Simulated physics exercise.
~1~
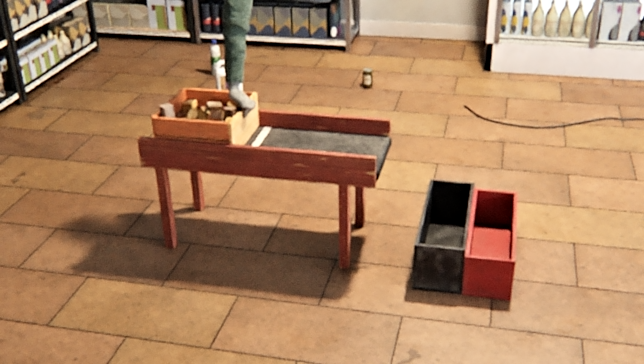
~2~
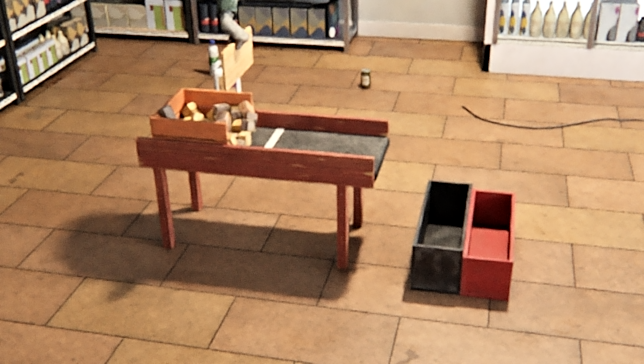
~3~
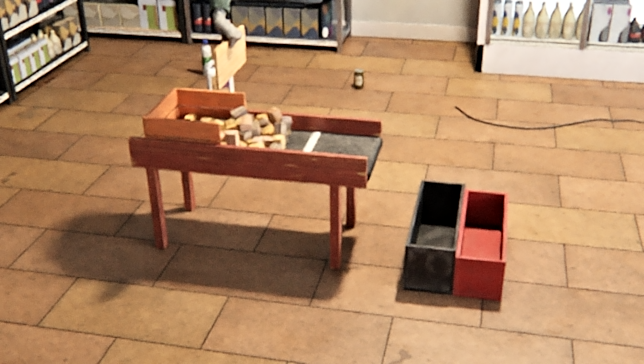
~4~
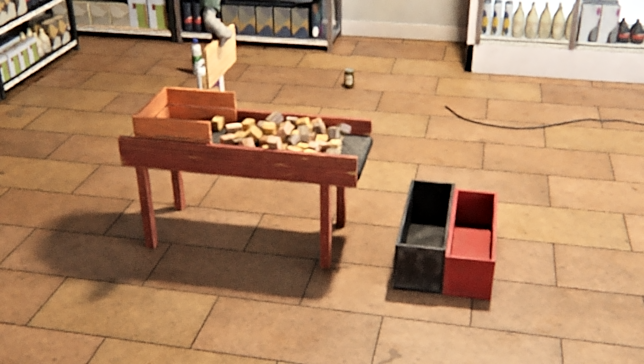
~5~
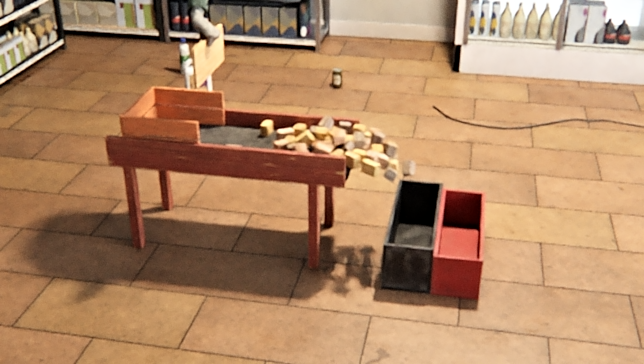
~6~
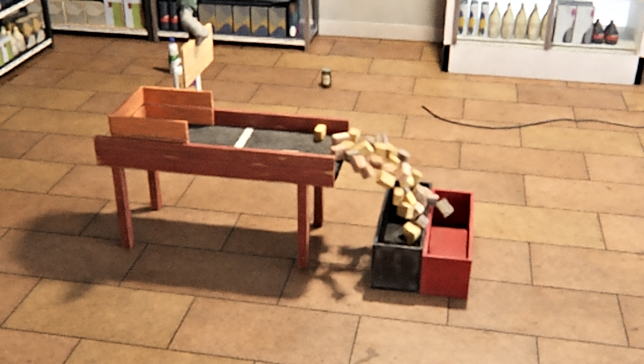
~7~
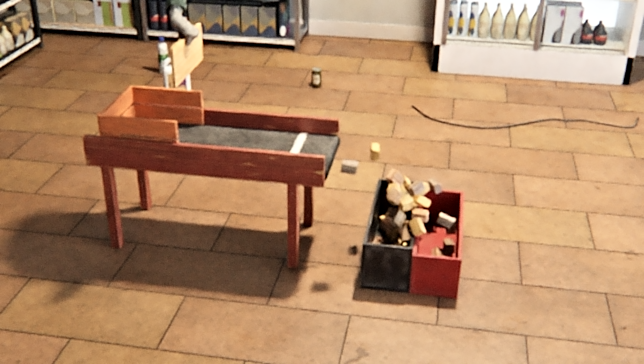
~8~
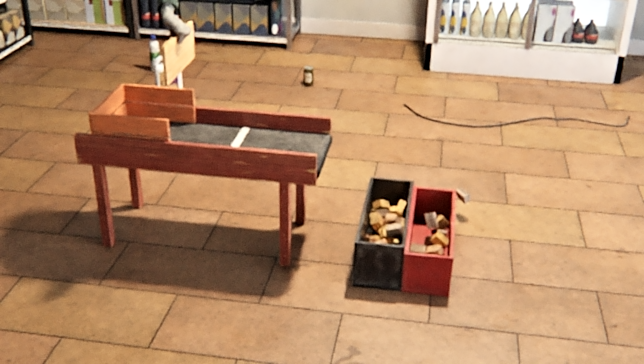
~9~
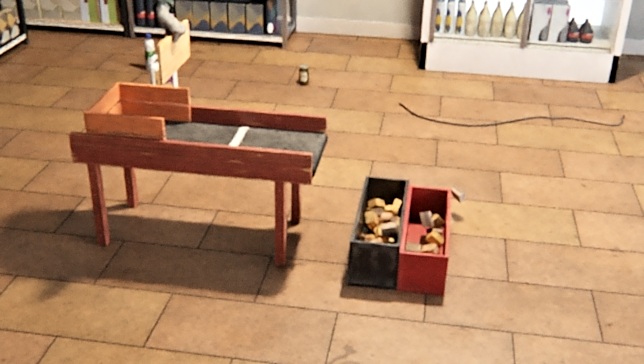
A light wooden gate lifts at the front of an orange pen on a reddish table-like conveyor, seen from above at an angle in a tile-floored shop with stocked shelves behind. Dozens of small timber offcuts spread out of the pen and ride the dark belt to the right, past the painted stripe's path. They tumble off the far end in a loose stream towards a black tote and a red tote standing side by side on the floor. Most land in the black tote, fewer in the red, and one lies just beyond the red tote as the belt sits empty.
